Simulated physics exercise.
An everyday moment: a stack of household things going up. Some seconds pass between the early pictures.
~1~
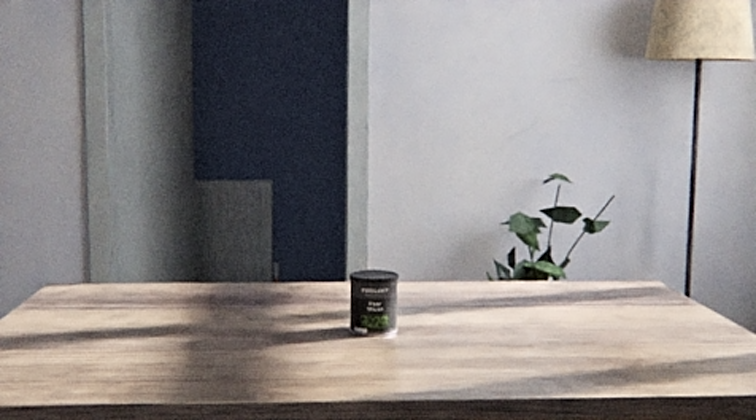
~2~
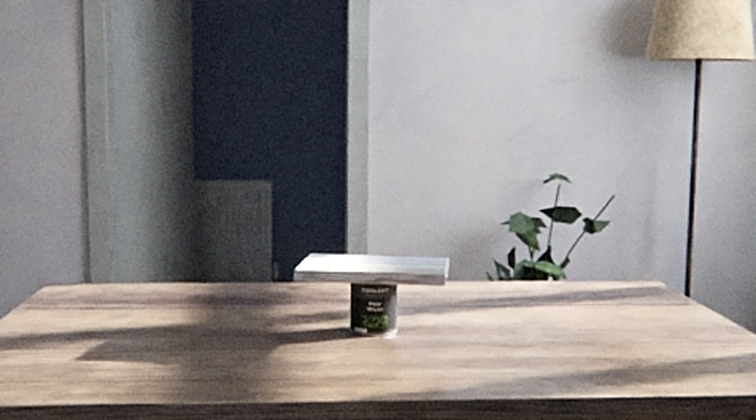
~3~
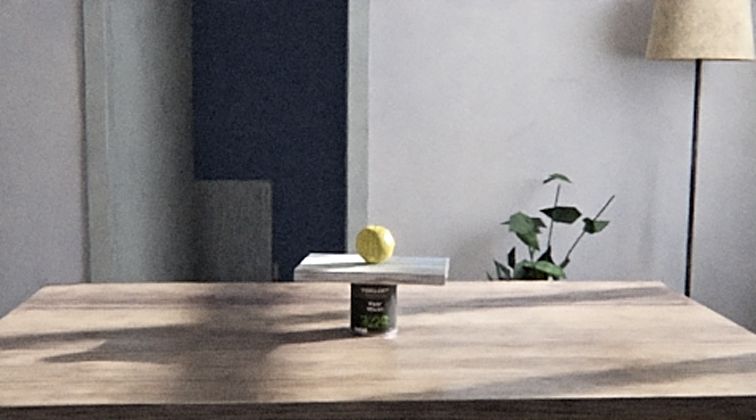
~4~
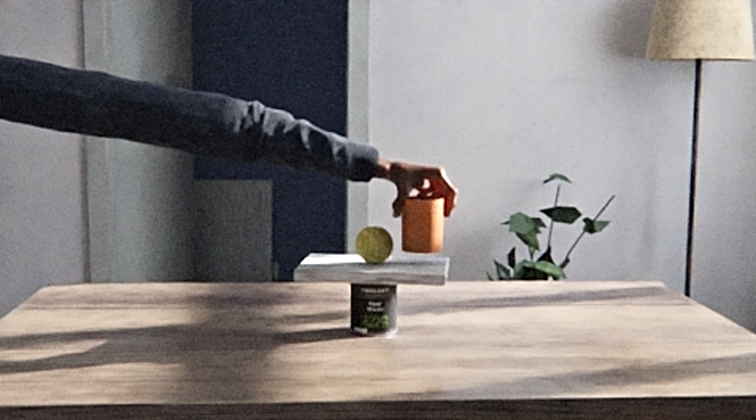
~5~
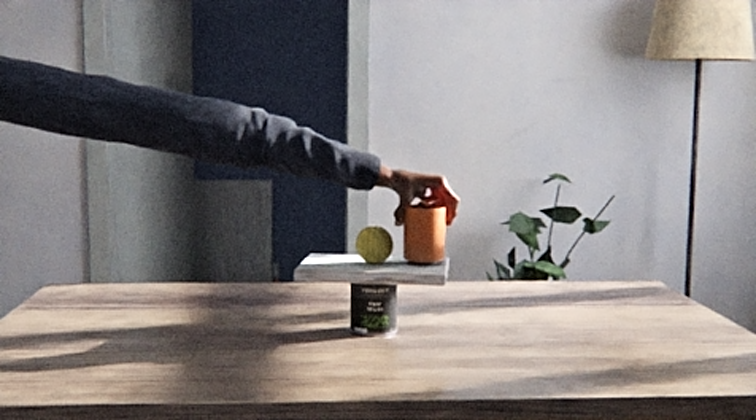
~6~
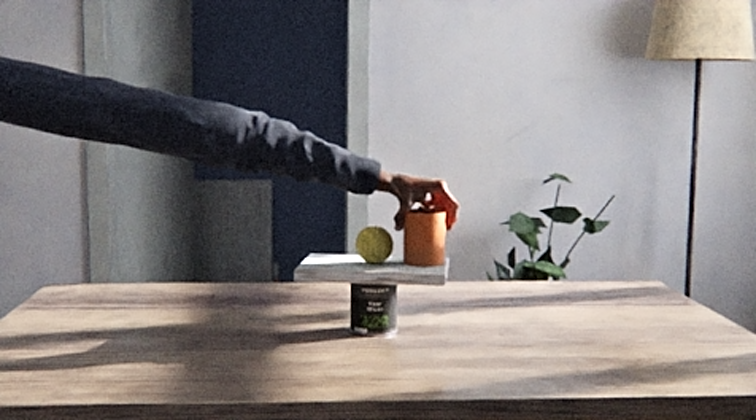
On a wooden table, a white board and yellow apple appear atop a black pot, then a hand lowers an orange cup beside the apple.
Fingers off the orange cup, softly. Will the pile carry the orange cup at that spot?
Here the pile keeps its balance.
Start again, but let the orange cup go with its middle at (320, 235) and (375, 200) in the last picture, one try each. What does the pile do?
First try: It keeps its balance; second try: It comes apart.
Then, 0.20 s after the last picture, nothing has stirred.
Then, 0.70 s after the last picture, orange cup resting near (424, 238).
At rest, all 4 in place. Seen from the same camera at the end, orange cup near (424, 238). The pile stays up.
